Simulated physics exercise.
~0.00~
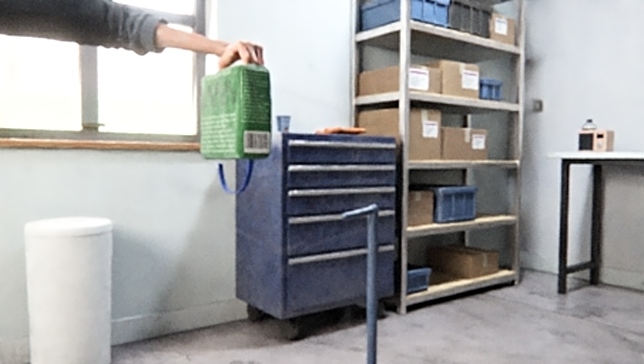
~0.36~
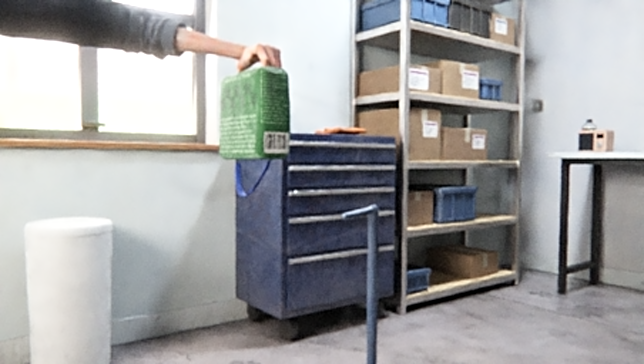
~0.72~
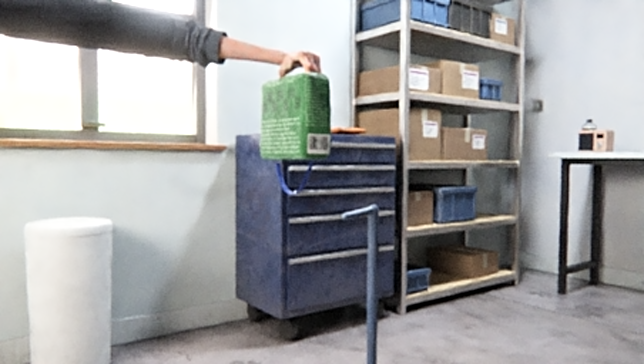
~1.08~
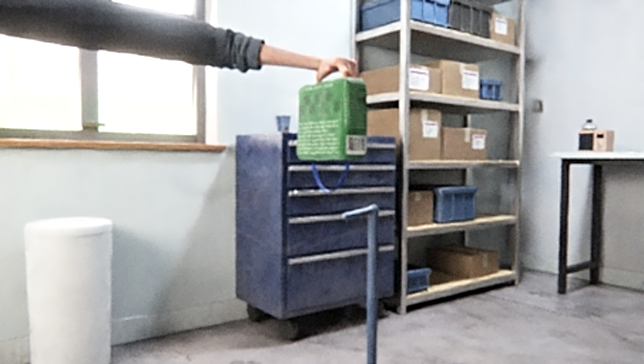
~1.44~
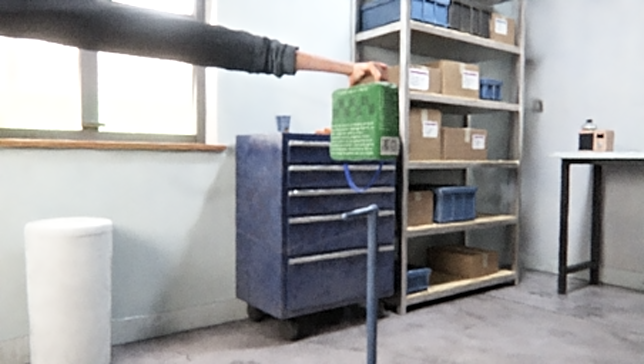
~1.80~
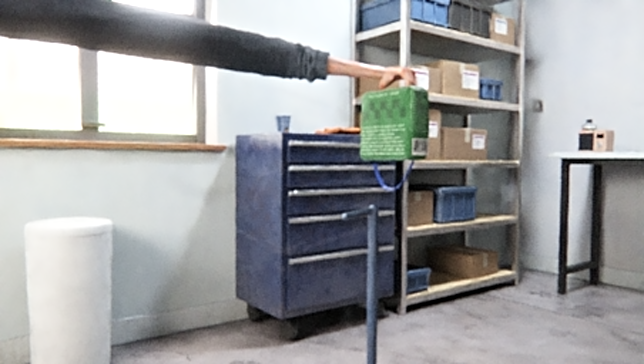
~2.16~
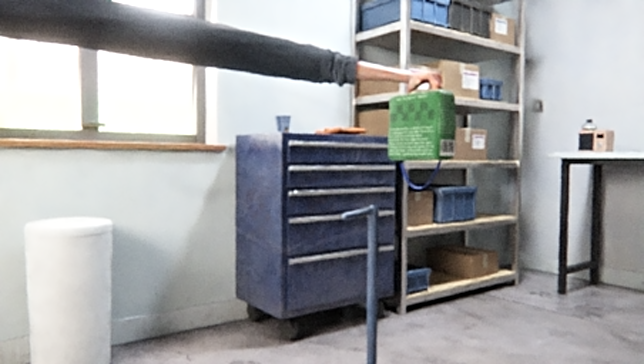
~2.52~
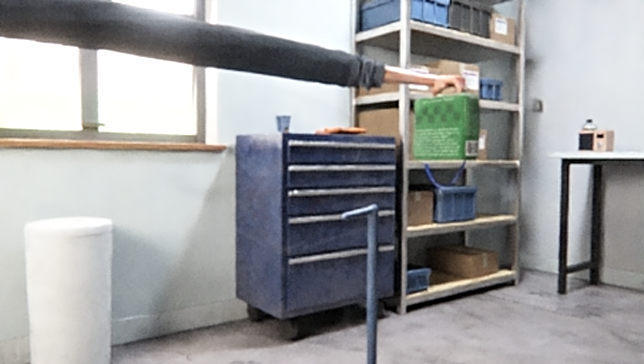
A hand held a green bag with a blue loop hanging beneath it and carried it steadily to the right, past a blue tool cabinet and above a hooked post, until it cleared the post freely and ended up in front of the shelves.
